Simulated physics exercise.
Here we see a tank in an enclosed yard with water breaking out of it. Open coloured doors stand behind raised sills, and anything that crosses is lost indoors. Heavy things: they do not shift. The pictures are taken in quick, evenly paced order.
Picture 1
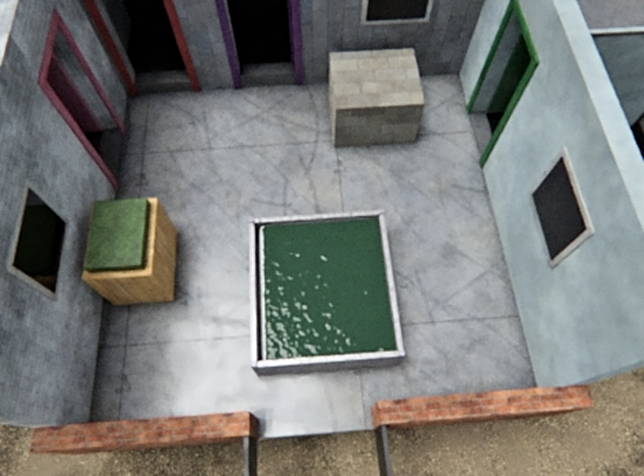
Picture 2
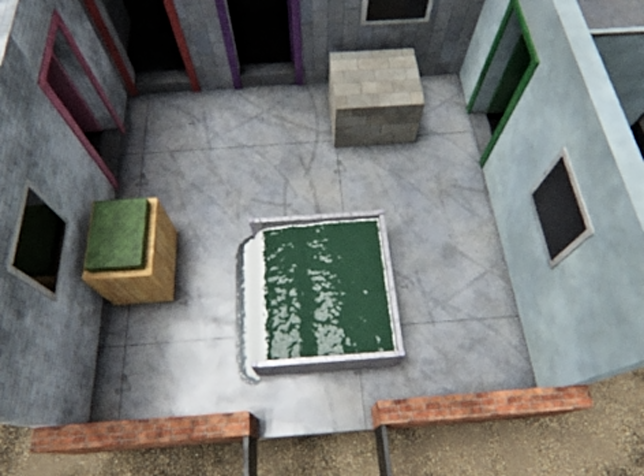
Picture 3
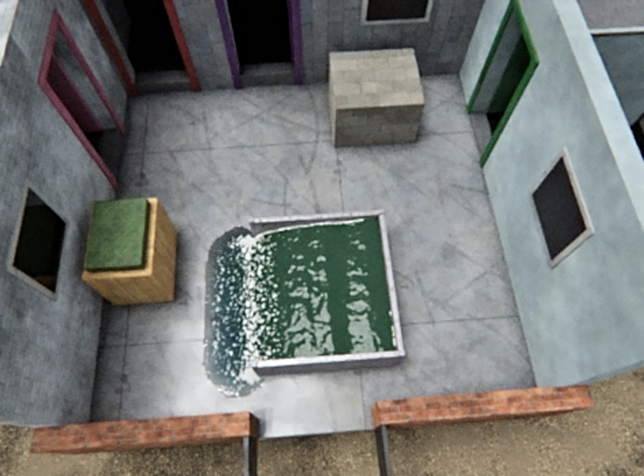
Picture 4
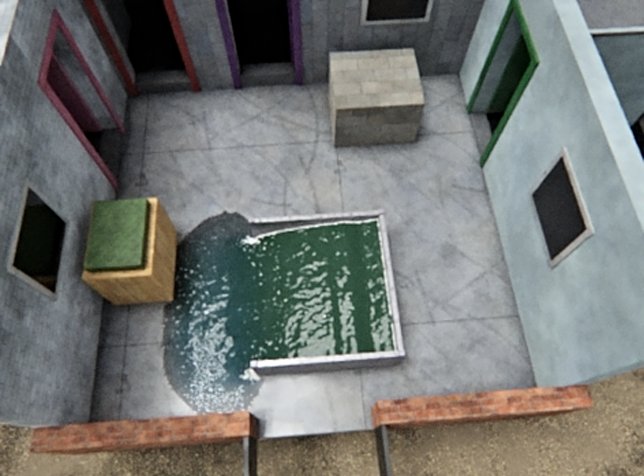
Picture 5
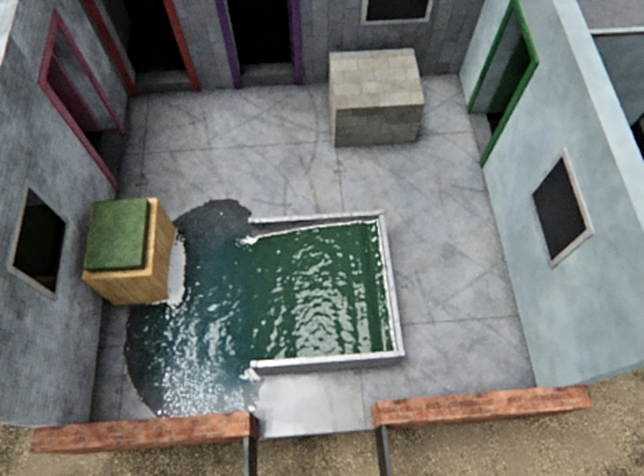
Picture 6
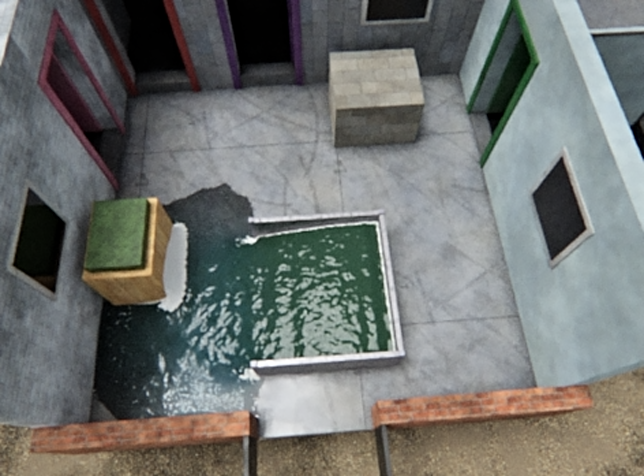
In this clip, green water in an open tank pours out through its left side and spreads across the gray floor of a walled yard, flowing around a wooden block with a green top near the left wall.
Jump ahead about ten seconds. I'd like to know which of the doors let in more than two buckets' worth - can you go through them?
In the end red door: Inside the limit; purple door: Inside the limit; pink door: Inside the limit; green door: Inside the limit.
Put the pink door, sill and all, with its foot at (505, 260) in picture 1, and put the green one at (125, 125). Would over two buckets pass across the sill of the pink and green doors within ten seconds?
Result - pink door: Remains below the limit; green door: Crosses the limit.
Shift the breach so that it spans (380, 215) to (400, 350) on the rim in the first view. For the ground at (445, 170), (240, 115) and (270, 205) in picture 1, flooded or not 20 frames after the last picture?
The first point is soaked, the second spared, the third spared.
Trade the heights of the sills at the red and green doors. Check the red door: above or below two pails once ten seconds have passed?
I'd say red crosses the mark.
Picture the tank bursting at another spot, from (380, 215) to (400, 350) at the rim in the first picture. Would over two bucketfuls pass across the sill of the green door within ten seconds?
At the green door, the inflow beats the threshold.
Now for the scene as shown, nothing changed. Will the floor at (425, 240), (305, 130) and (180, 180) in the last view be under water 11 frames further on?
First spared, then spared, then swamped.
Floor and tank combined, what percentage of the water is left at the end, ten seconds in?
Near 90 in a hundred.
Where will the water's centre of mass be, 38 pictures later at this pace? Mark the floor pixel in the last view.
Somewhere around (253, 240) in the last view.
A moment on, water covers 25 % of the floor; the red door not reached, the purple door not reached, the pink door not reached, the green door not reached.
Next, water covers 40 % of the floor; the red door wet at the sill, nothing in, the purple door not reached, the pink door wet at the sill, nothing in, the green door not reached.
Then, water covers 55 % of the floor; the red door wet at the sill, nothing in, the purple door wet at the sill, nothing in, the pink door wet at the sill, nothing in, the green door not reached.
Later, water covers 75 % of the floor; the red door wet at the sill, nothing in, the purple door wet at the sill, nothing in, the pink door wet at the sill, nothing in, the green door not reached.
In the end, water covers 95 % of the floor; the red door wet at the sill, nothing in, the purple door wet at the sill, nothing in, the pink door wet at the sill, nothing in, the green door wet at the sill, nothing in.
